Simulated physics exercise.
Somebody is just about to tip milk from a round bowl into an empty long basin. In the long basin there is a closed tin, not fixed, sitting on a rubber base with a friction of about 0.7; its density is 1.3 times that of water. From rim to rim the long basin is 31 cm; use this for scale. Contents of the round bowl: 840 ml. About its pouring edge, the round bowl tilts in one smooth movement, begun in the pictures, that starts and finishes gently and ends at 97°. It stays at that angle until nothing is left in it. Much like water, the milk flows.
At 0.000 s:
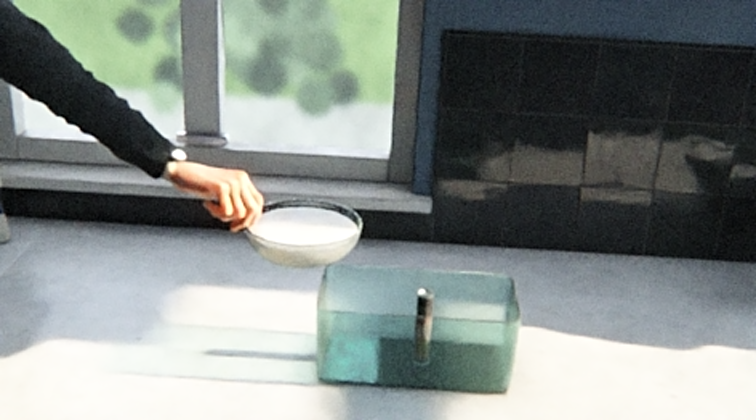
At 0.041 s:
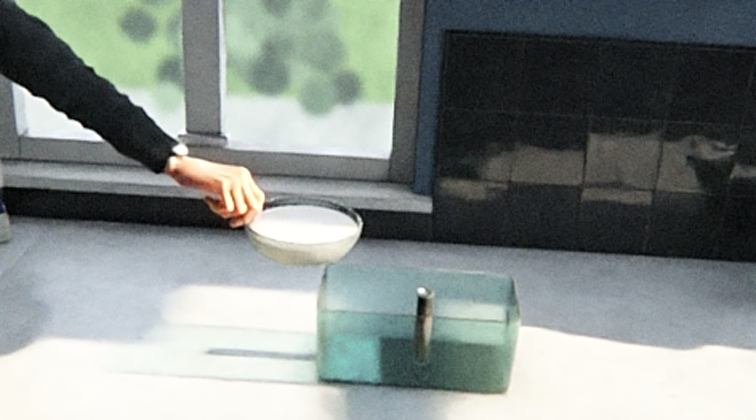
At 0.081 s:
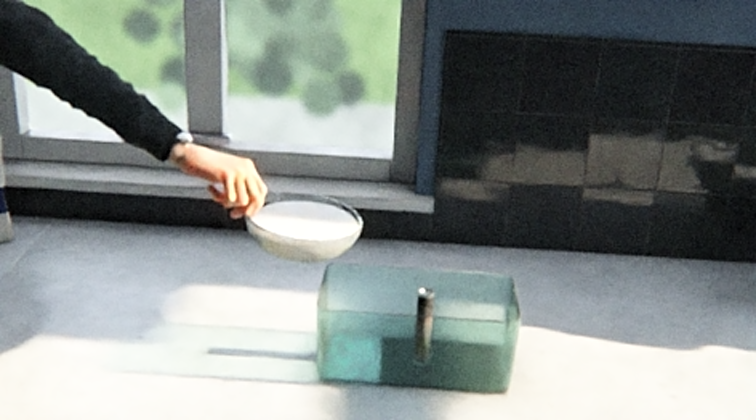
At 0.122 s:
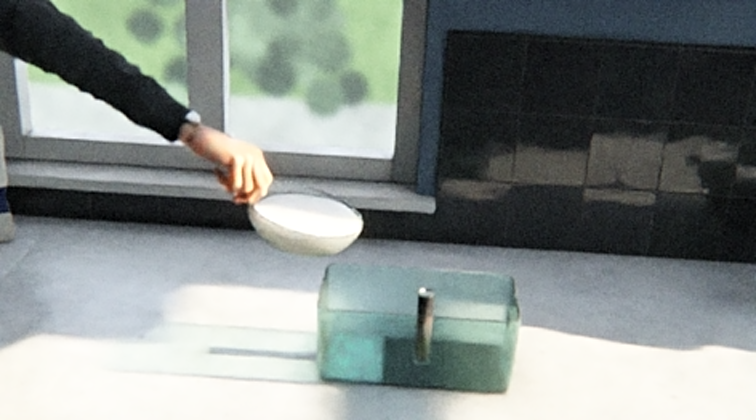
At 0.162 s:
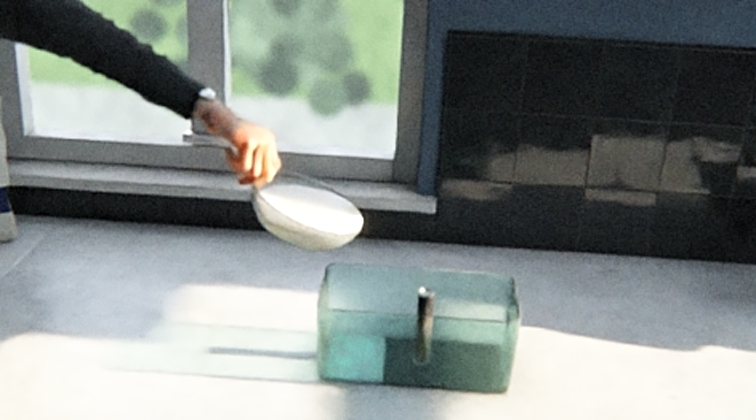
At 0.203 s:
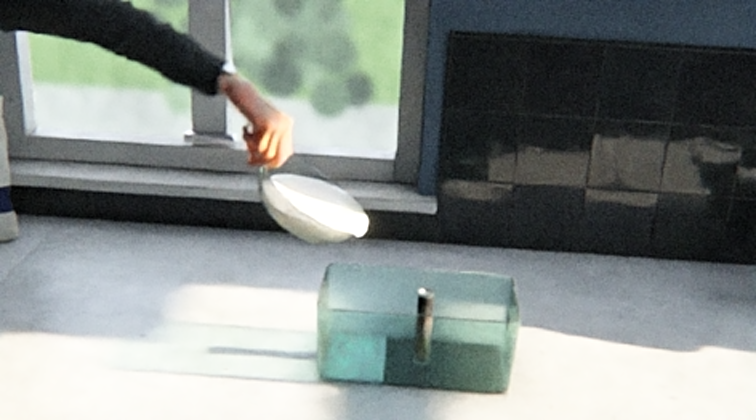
On a sunlit pale floor beside a window and dark tiles, a dark-sleeved arm holds a round bowl of white liquid above a clear greenish basin with a small cylinder inside. The hand rises and shifts right, steadily tilting the bowl so its right side dips lower than its left.
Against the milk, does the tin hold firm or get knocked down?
It will not come down.
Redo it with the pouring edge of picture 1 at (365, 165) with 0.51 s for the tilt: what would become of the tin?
Then the tin comes down.
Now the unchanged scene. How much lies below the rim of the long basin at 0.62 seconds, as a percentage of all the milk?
Close to 98 in a hundred.
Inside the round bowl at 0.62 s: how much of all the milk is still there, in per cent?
Close to 0 percent of the whole amount.
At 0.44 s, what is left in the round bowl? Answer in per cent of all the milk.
Remaining: Near 14 % of the total.
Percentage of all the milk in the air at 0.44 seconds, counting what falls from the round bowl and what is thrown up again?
About 72 per cent.
After 0.44 s the tilt is 93° and 14 per cent is still to pour; the tin stands where it began.
After 0.62 s the tilt is 97° and 0 per cent is still to pour; the tin stands where it began.
After 0.81 s the tilt is 97° and 0 per cent is still to pour; the tin stands where it began.
After 1.01 s the tilt is 97° and 0 per cent is still to pour; the tin stands where it began.
In the end the tin stands where it began.
